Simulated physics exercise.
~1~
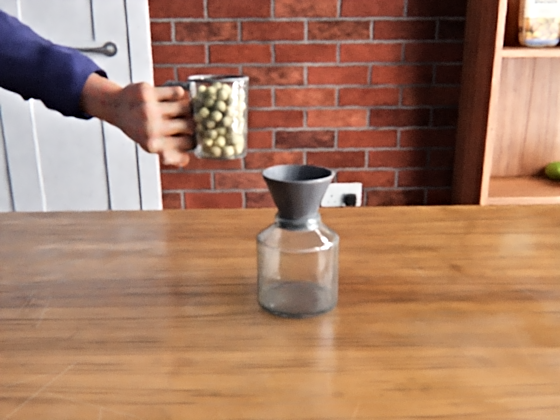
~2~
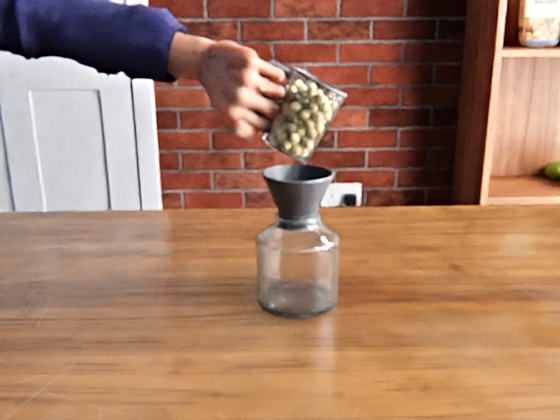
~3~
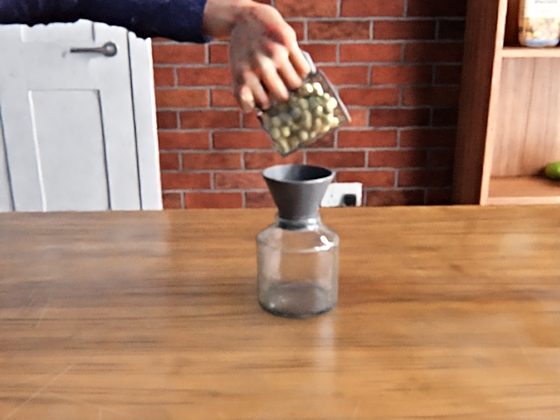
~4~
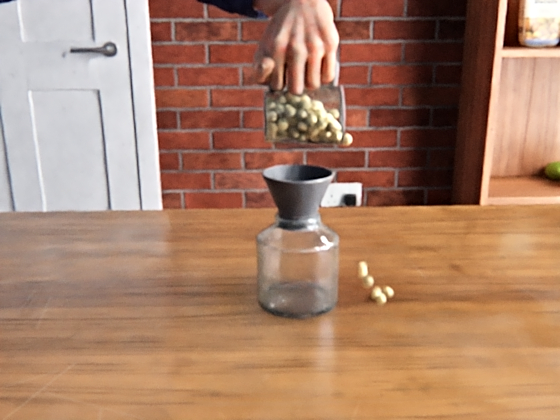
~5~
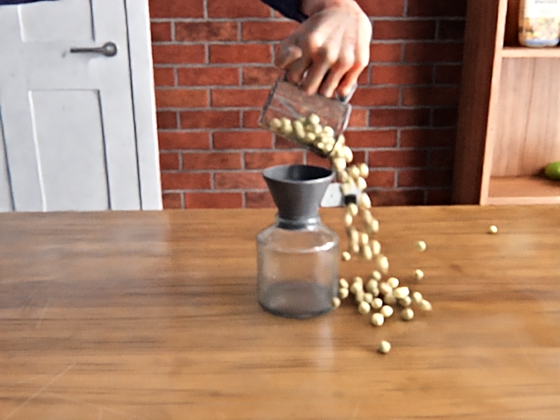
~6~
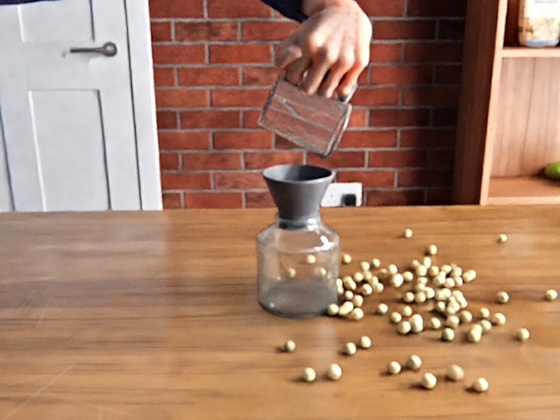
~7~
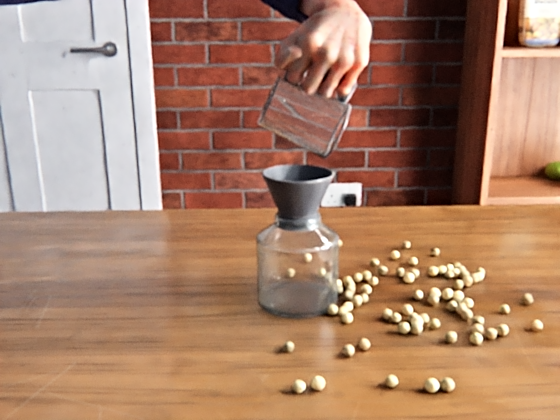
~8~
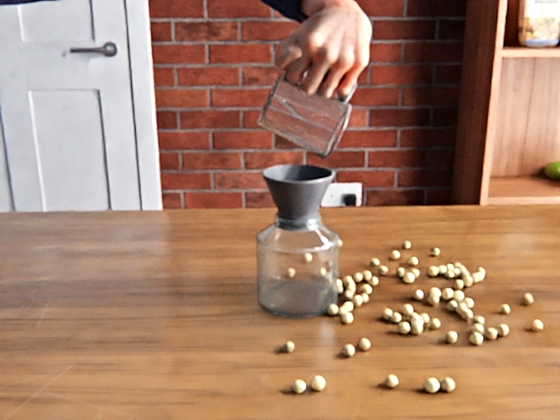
A wooden table stands before a red brick wall, with a white door at left and shelves at right, seen from the front by a still camera. A clear glass jar with a grey funnel in its neck sits on the table. From the left, a hand in a dark blue sleeve brings over a clear measuring cup full of pale round nuts and tilts it above the funnel. A few nuts drop past the jar's right side, then the rest pour after them, bouncing and rolling across the wood. The hand holds the emptied cup tipped while the nuts lie scattered outside the jar.
